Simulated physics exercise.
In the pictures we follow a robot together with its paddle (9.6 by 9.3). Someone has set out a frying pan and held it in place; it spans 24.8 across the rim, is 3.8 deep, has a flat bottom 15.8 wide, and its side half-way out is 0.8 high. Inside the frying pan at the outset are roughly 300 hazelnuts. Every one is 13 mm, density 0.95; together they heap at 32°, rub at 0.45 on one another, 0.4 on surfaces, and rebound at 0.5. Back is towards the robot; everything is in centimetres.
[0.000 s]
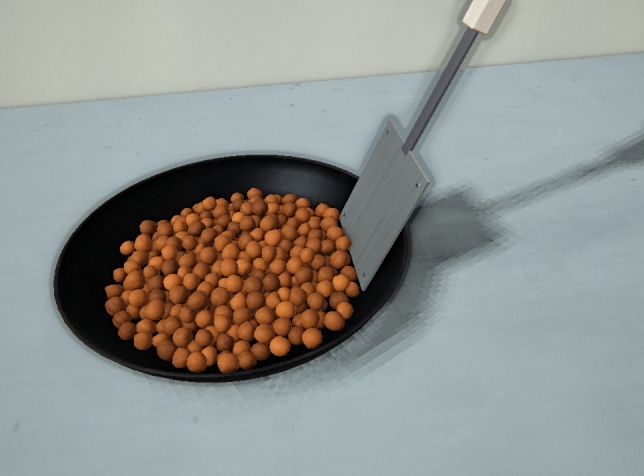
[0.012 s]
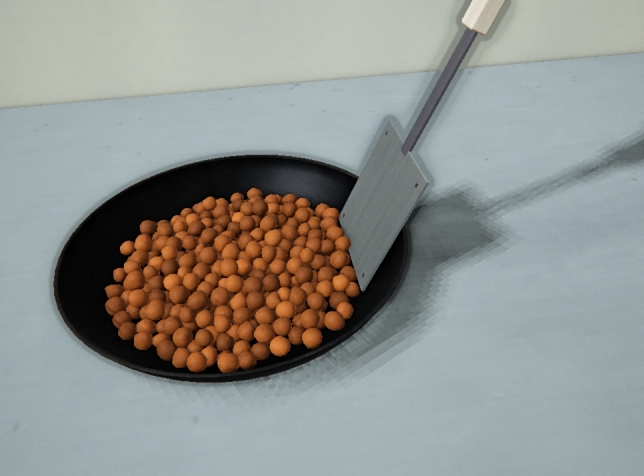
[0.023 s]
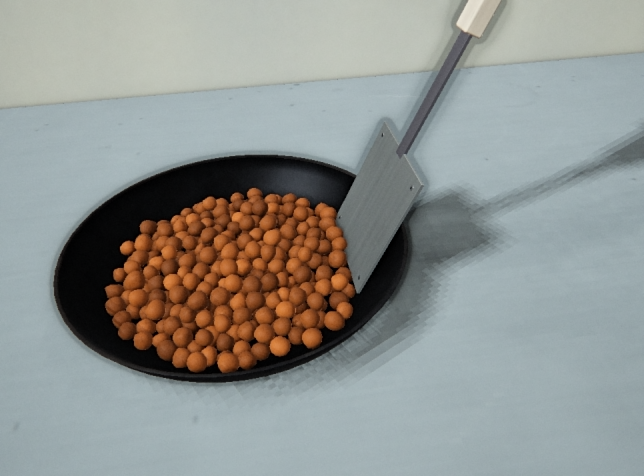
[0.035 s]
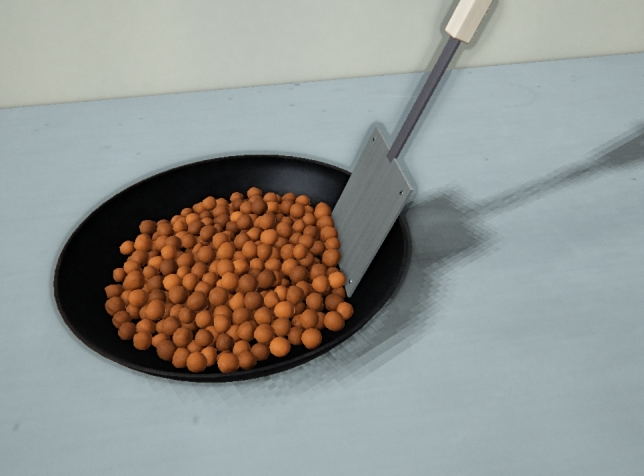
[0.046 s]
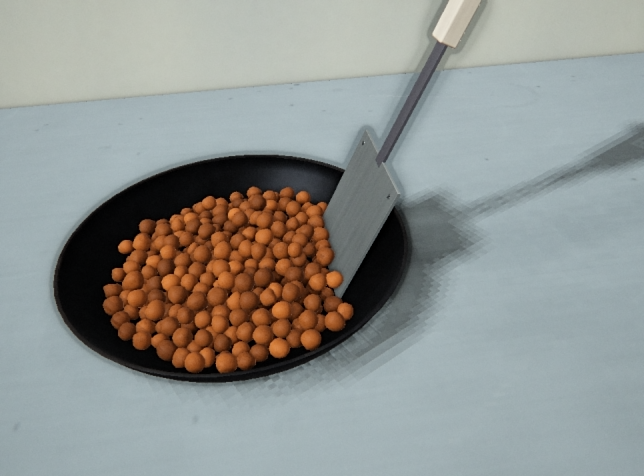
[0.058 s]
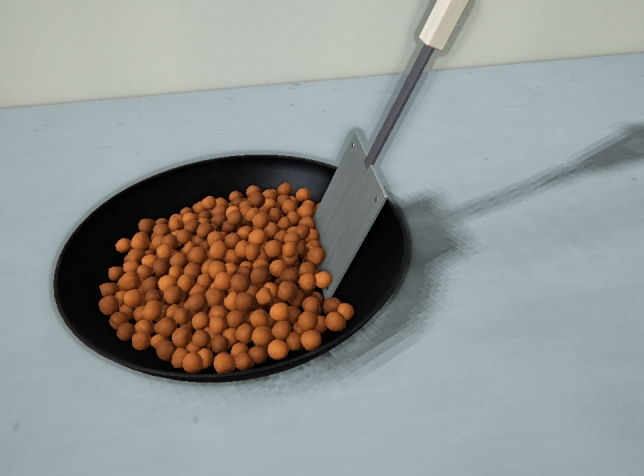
A black frying pan full of round brown nuts sat still on a pale blue surface while a flat grey paddle at its right side slid a short way left, nudging the nearest nuts slightly.
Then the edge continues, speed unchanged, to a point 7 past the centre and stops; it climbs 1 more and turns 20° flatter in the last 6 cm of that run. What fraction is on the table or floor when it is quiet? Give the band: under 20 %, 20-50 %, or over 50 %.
Band: Under 20 %.
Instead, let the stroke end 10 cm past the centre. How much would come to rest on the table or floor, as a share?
That would give close to 45 per cent.
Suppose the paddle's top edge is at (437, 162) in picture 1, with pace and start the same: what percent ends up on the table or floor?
Some 10 per cent.
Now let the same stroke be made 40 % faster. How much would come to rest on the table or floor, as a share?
The share on the table or floor would be about 20 percent.
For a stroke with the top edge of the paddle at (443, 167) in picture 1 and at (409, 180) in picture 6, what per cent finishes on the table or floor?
My guess would be close to 5 per cent.
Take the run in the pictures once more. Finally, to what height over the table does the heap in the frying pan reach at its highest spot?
5.5 cm.
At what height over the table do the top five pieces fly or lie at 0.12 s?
Height: Approx. 4 cm.
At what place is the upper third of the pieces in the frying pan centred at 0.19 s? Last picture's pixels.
Near (160, 251).
By 0.12 s, sloping 65°, highest piece 5 above the table; 297 in the frying pan.
By 0.19 s, sloping 57°, highest piece 5 above the table; 297 in the frying pan.
By 0.42 s, sloping 45°, highest piece 5 above the table; 266 in the frying pan, 31 on the table or floor.
By 1.47 s, sloping 45°, highest piece 5 above the table; 264 in the frying pan, 33 on the table or floor.
Final count, 264 in the frying pan, 33 on the table or floor. That is 11 % on the table or floor.
